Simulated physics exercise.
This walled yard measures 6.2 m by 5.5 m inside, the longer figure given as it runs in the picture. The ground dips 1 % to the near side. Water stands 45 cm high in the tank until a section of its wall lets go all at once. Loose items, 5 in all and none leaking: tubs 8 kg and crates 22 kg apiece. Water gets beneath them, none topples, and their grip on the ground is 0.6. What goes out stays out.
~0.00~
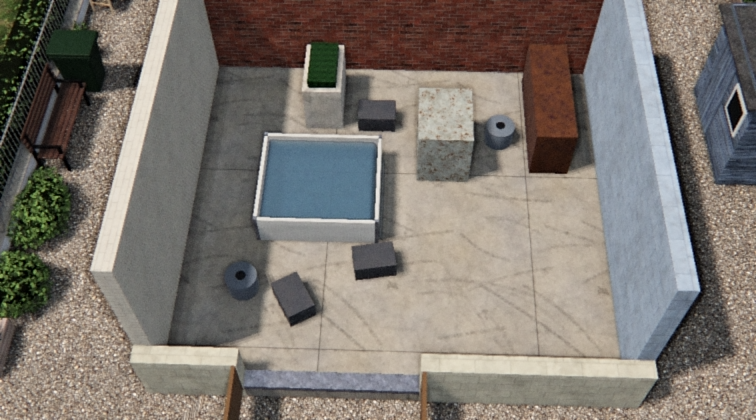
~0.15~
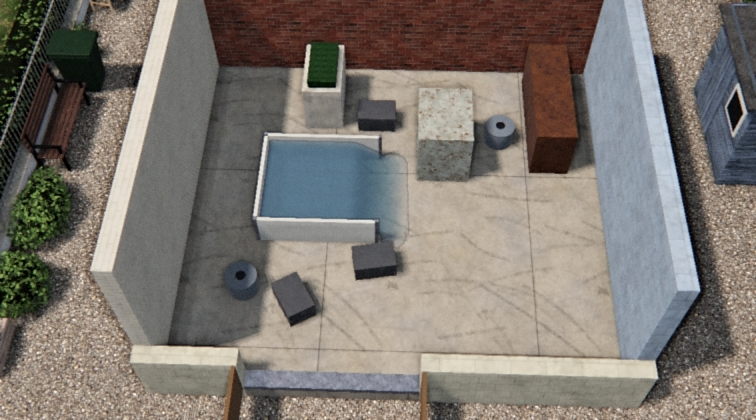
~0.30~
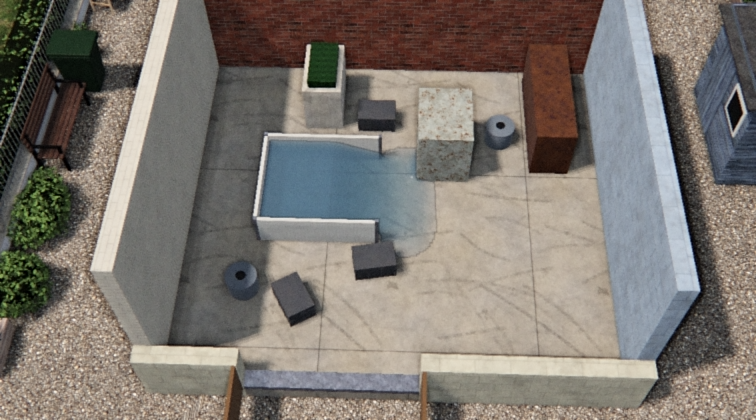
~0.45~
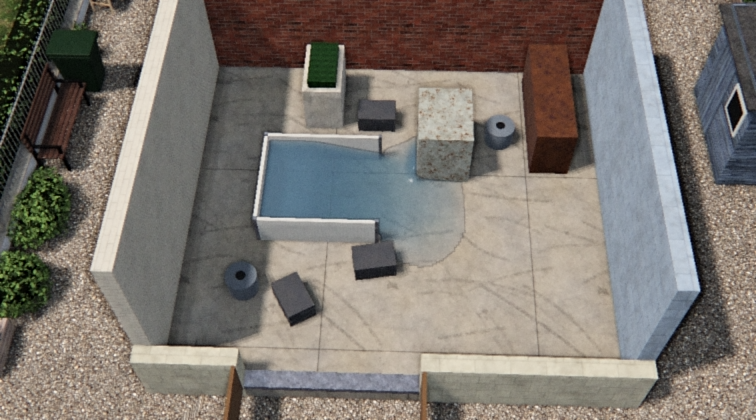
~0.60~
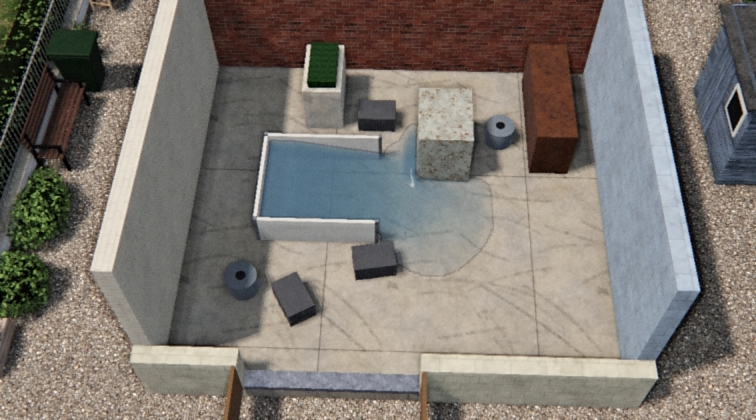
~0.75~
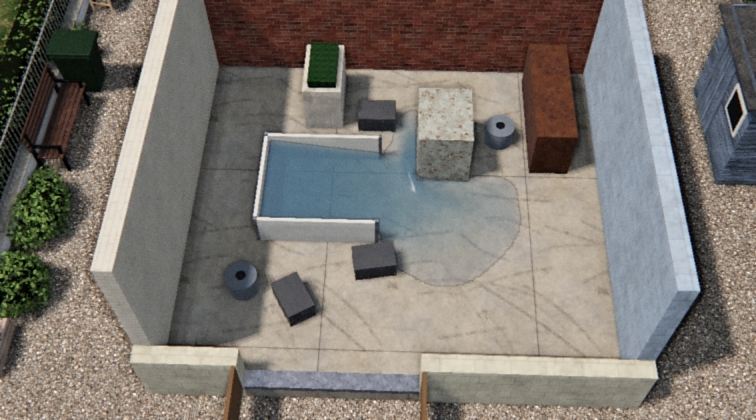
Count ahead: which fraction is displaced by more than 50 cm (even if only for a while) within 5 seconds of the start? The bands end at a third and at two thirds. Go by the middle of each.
That comes to not even a third.
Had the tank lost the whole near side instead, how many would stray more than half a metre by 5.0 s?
Then 3.
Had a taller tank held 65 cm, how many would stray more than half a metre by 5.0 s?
In that case 0 of them.
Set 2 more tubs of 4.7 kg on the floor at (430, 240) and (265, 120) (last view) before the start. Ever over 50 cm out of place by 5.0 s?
In that order: Past it, under.
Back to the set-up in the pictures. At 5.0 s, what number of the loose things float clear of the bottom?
At that moment 0.
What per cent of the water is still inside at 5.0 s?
Some 100 per cent remains.
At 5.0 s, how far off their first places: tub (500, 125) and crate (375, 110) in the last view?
In turn: 0 cm, 0 cm.
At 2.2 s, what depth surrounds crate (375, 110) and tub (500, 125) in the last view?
Roughly 5 and 1 cm.
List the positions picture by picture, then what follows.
A tub at (241, 275), on the bottom; a crate at (293, 294) rests on the ground; water covers 2.5 m2; 0 of 5 have shifted, in the first picture.
A tub at (241, 275) rests on the ground; a crate at (293, 294) rests on the ground; water covers 3.2 m2; 0 of 5 have shifted, in the second picture.
A tub at (241, 275) rests on the ground; a crate at (293, 294), on the bottom; 3.9 m2 under water; 0 of 5 have shifted, in the third picture.
A tub at (241, 275), on the bottom; a crate at (293, 294) rests on the ground; water covers 4.6 m2; 0 of 5 have shifted, in the fourth picture.
A tub at (241, 275) rests on the ground; a crate at (293, 294) rests on the ground; 5.4 m2 under water; 0 of 5 have shifted, in the fifth picture.
A tub at (241, 275), on the bottom; a crate at (293, 294), on the bottom; 6.4 m2 under water; 0 of 5 have shifted, in the sixth picture.
After 1.1 s 0 of 5 are over 50 cm from their spots; 0 afloat.
After 2.2 s 0 of 5 are over 50 cm from their spots; 0 afloat.
After 3.5 s 0 of 5 are over 50 cm from their spots; 0 afloat.
After 5.0 s 0 of 5 are over 50 cm from their spots, and 0 have been at some point; 0 afloat.
